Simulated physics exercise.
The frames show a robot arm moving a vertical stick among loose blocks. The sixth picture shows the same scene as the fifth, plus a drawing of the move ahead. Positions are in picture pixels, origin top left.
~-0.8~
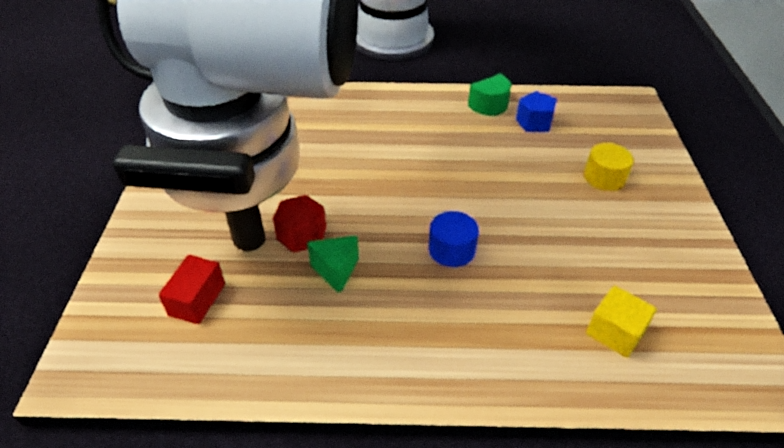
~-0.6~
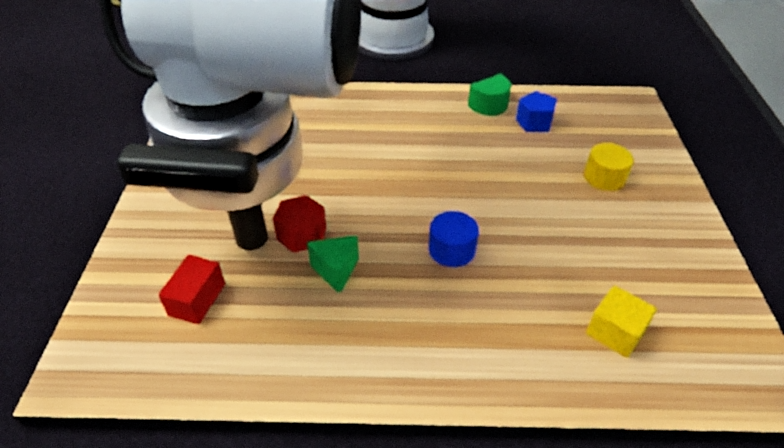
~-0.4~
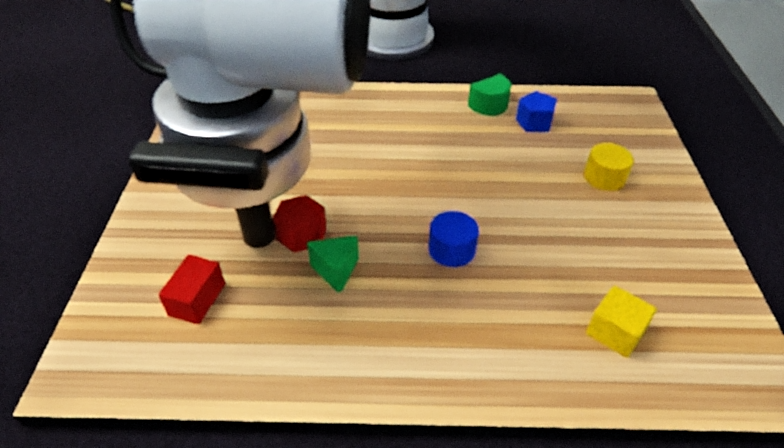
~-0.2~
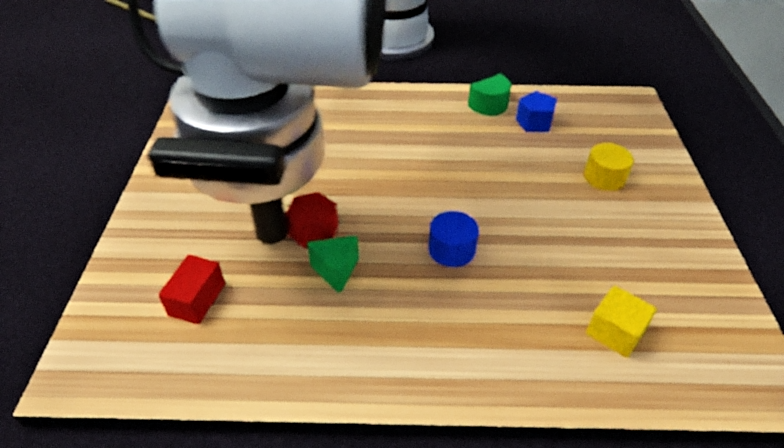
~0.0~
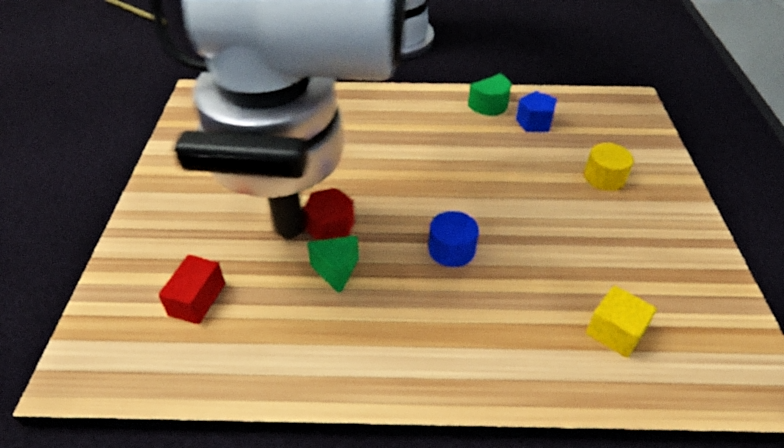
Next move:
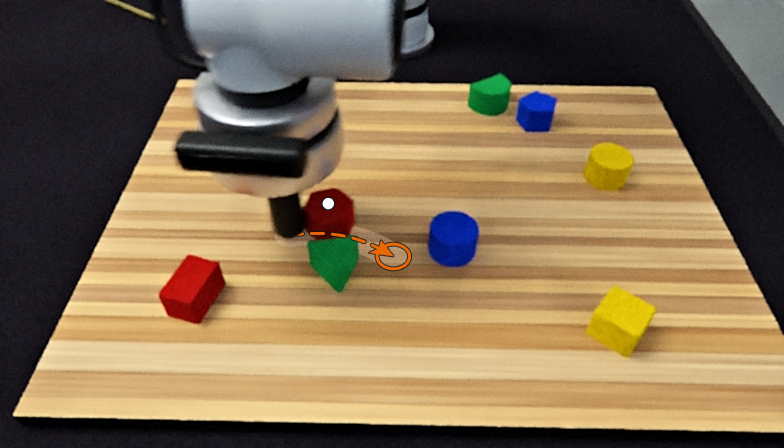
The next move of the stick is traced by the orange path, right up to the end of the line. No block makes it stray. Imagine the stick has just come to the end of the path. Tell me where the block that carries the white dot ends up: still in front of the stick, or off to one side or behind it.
I expect it to be beside or behind the stick.
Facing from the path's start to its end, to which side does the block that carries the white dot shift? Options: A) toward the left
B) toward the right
The answer is A.
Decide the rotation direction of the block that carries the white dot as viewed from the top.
It twists against the clock when seen from above.
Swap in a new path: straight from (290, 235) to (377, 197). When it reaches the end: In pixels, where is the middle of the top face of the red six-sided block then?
If I read the scene right, the answer is (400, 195).
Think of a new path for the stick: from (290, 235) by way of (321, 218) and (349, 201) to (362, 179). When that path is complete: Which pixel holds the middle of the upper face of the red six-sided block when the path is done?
Its top centre lands on (377, 195).
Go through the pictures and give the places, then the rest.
In the first picture, tip of the stick at (249, 240), middles of tops, red six-sided block at (298, 211), green triangular piece at (334, 249).
In the second picture, stick at (252, 239), nothing pushed.
In the third picture, stick at (260, 237), nothing pushed.
In the fourth picture, stick at (272, 233), red six-sided block at (311, 208).
In the fifth picture, stick at (289, 227), red six-sided block at (328, 204), green triangular piece at (334, 249).
The line goes from (290, 235) by way of (327, 234) and (362, 241) to (393, 256); the dot is on the red six-sided block.
On the path given first. One third of the way, stick at (326, 226); red six-sided block at (362, 197), turned 20° anticlockwise.
Two thirds of the way, stick at (362, 234); red six-sided block at (382, 194), turned 60° anticlockwise.
At the end, stick at (393, 249); red six-sided block at (384, 194), turned 65° anticlockwise; green triangular piece unmoved.
